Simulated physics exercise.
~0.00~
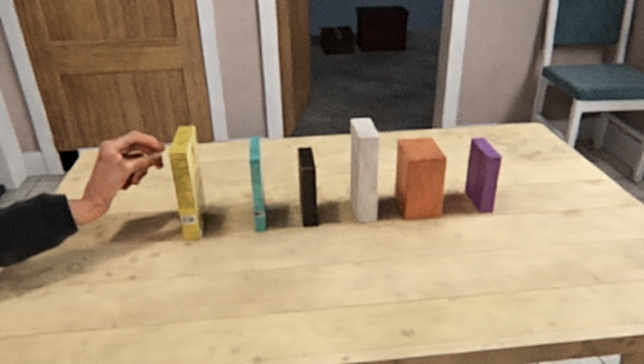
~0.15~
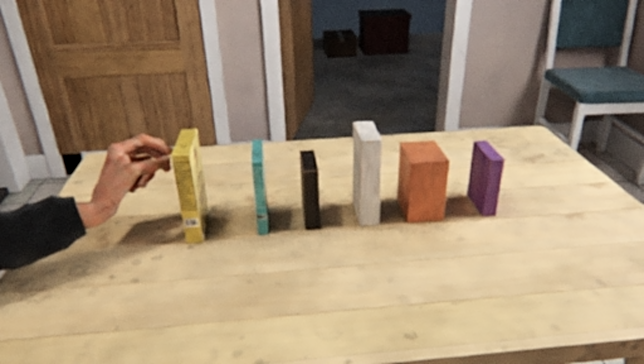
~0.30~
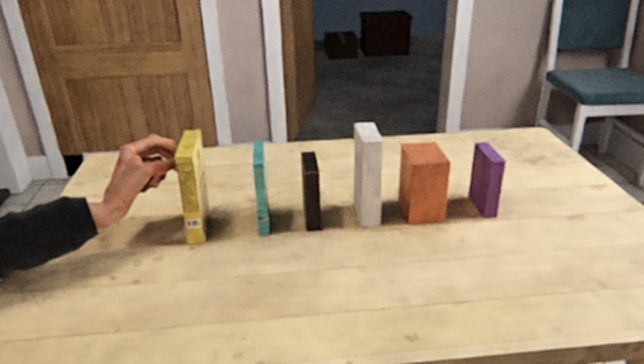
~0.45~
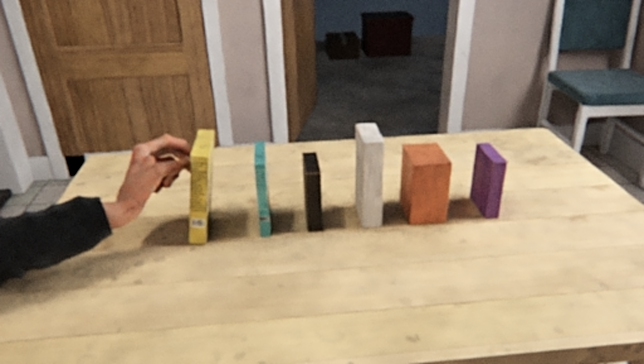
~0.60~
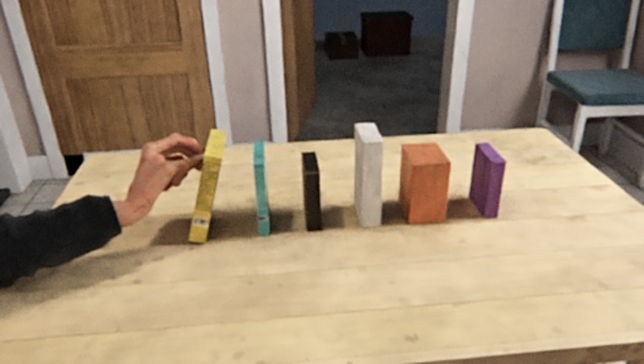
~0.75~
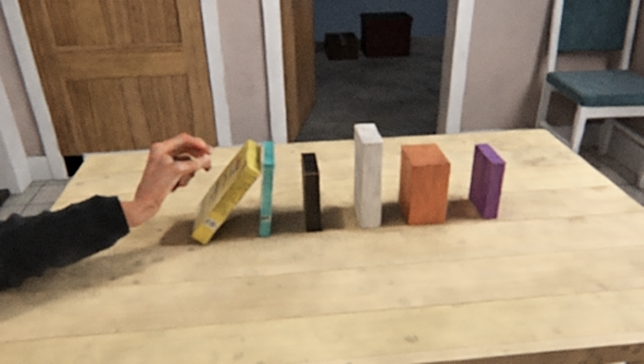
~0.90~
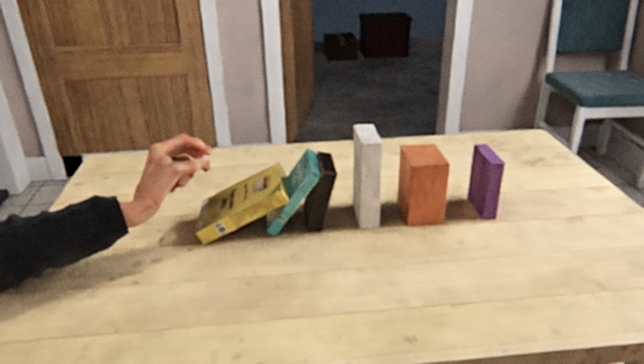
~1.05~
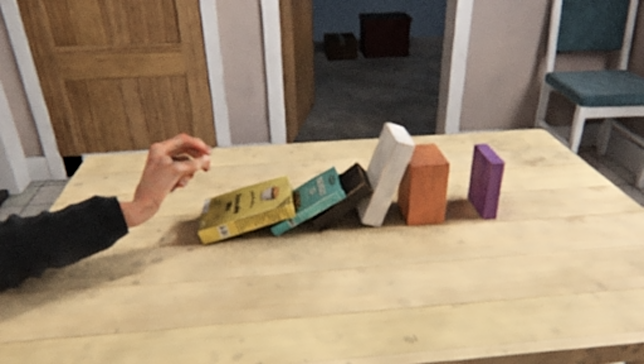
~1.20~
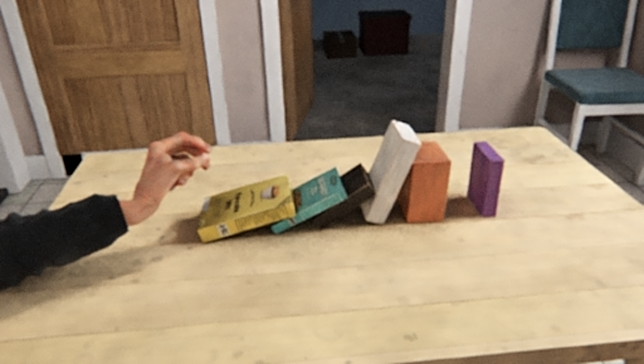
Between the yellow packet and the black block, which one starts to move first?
The yellow packet moves first, tipped by the hand. The black block only begins to tip later, when the turquoise packet leans over onto it.
